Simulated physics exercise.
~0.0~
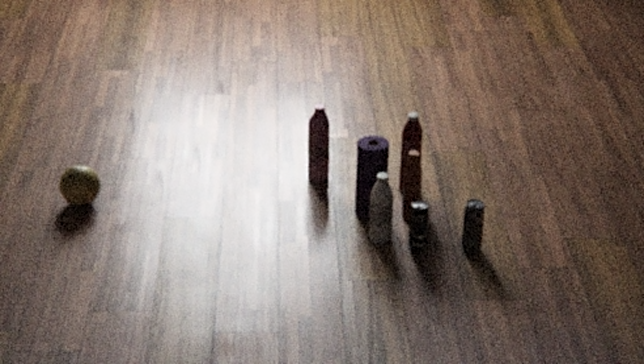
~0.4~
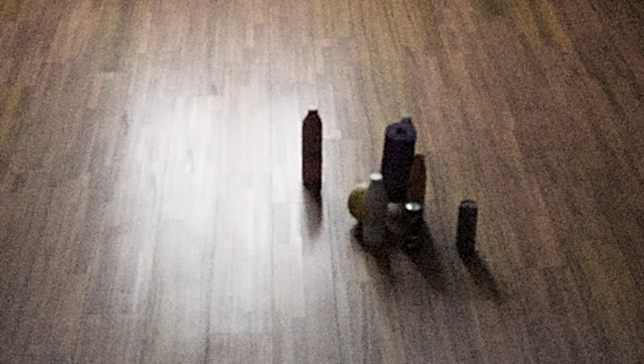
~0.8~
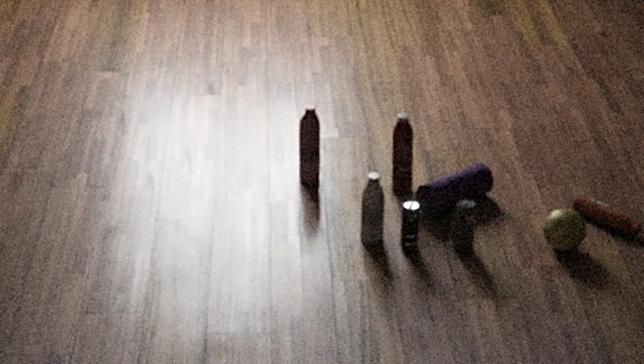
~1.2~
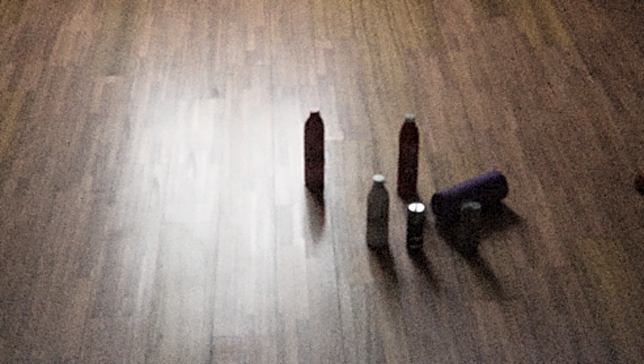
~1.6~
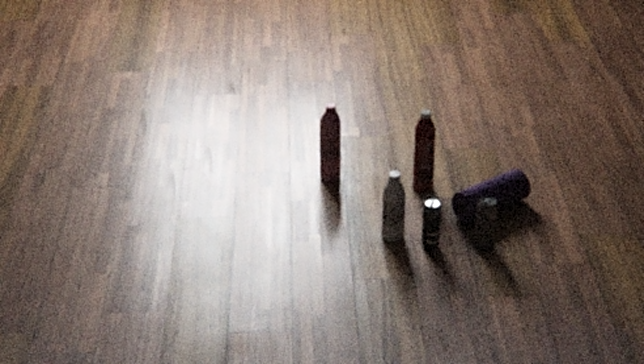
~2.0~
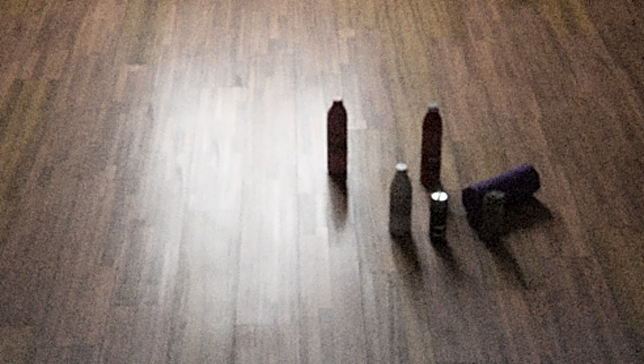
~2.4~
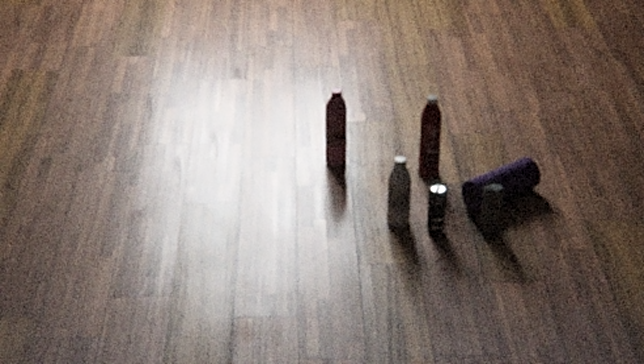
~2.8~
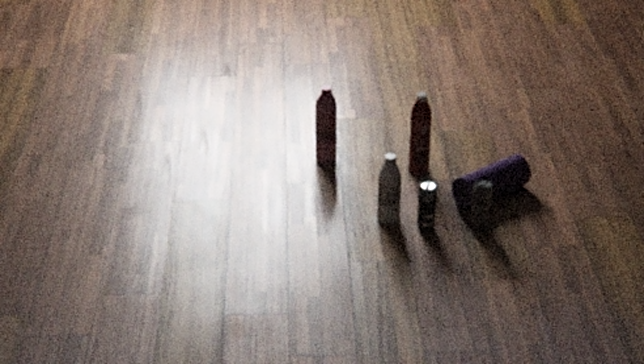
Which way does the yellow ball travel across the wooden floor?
The yellow ball rolls to the right, passing through the group of bottles and cans.
